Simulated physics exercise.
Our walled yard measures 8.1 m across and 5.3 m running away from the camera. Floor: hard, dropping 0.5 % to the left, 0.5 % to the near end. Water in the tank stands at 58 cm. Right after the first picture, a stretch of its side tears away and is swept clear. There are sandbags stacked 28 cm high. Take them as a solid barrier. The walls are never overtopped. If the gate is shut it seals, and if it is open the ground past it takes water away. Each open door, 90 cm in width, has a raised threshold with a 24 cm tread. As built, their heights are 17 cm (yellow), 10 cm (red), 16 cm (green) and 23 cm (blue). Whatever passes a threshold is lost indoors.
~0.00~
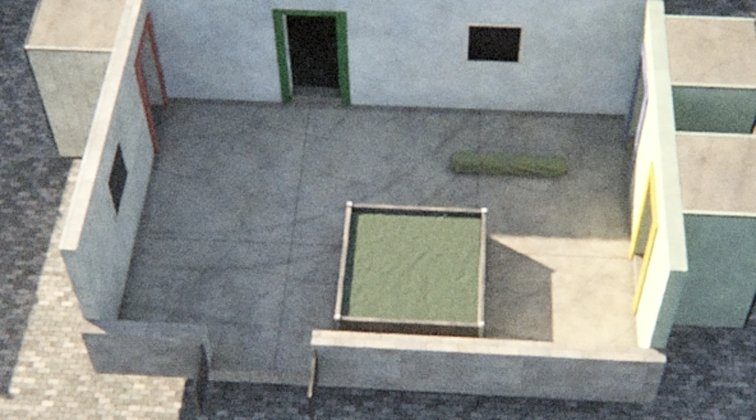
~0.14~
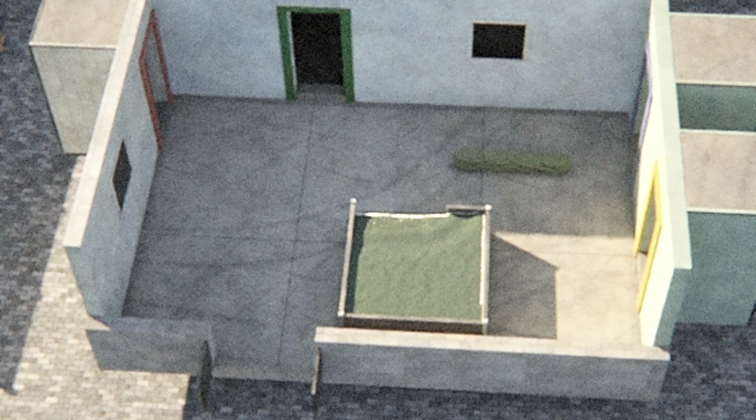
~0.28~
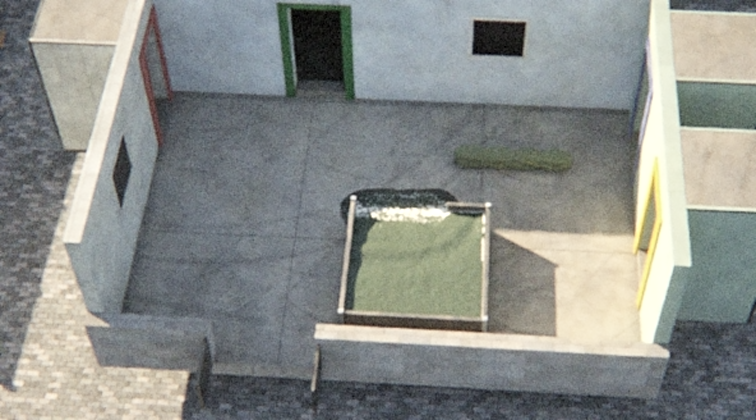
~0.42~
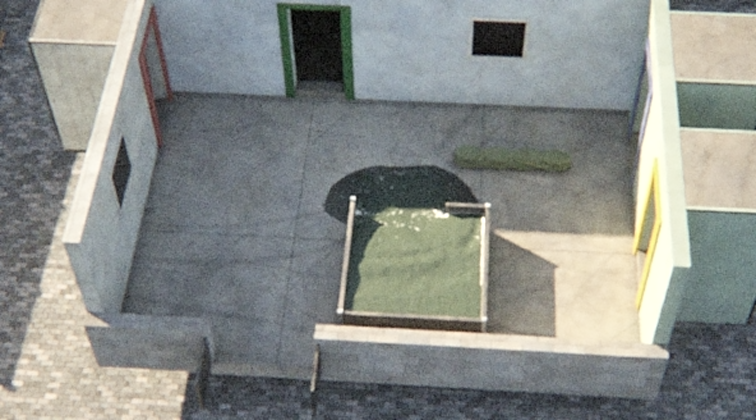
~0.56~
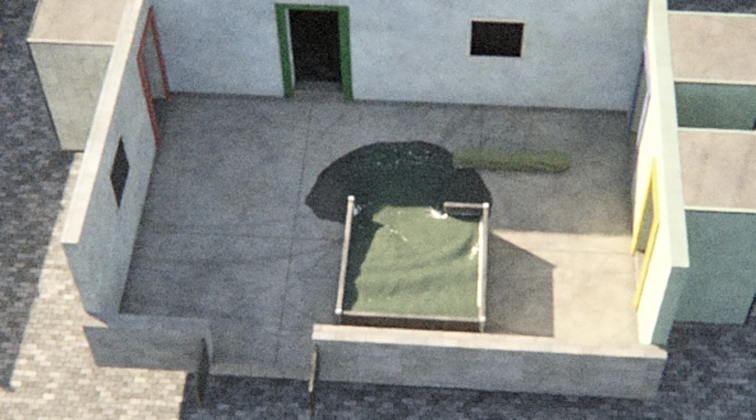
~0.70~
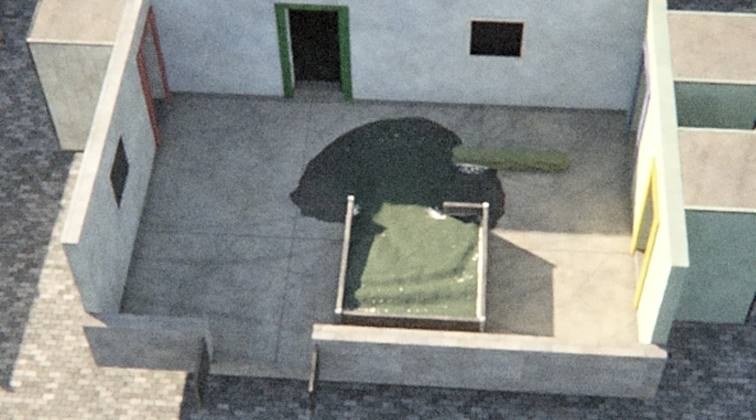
Green water in a square tank sits still in a walled yard, then pours out through the far side and spreads across the grey floor in a widening dark pool, reaching the left end of a low green barrier.
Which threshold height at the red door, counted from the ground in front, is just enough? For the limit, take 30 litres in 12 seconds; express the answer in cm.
A height of roughly 20 cm is just enough.
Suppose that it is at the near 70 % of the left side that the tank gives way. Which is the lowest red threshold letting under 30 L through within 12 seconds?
A height of around 11.0 cm.
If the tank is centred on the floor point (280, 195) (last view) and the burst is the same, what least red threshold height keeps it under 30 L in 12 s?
Then roughly 31 cm.
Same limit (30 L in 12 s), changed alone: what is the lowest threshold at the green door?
Green - roughly 16 cm.
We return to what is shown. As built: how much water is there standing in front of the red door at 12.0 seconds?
Some 6.5 centimetres.
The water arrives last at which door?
Last in order comes the yellow door.
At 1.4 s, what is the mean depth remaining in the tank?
Around 38 cm deep on average.
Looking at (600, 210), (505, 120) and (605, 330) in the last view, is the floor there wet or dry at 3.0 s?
First wet through, second wet through, third bone-dry.
After 1.4 s water covers 20 % of the floor, deepest (30 cm) near (381, 102); it has not reached the red door.
After 3.0 s water covers 45 % of the floor, deepest (29 cm) near (180, 94); 21 cm at the red door, 11 litres in over its 10 cm threshold.
After 12.0 s water covers 95 % of the floor, deepest (11 cm) near (112, 344); 6 cm at the red door, 175 litres in over its 10 cm threshold.
At the red door as built, the water arrived by 2.6 s and peaked near 25 cm at 3.6 s.
Run again over the same 12 s with other heights there, 62 litres in over 16 cm, 18 litres over 21.5 cm. The limit of 30 litres is kept from about 20 cm up.
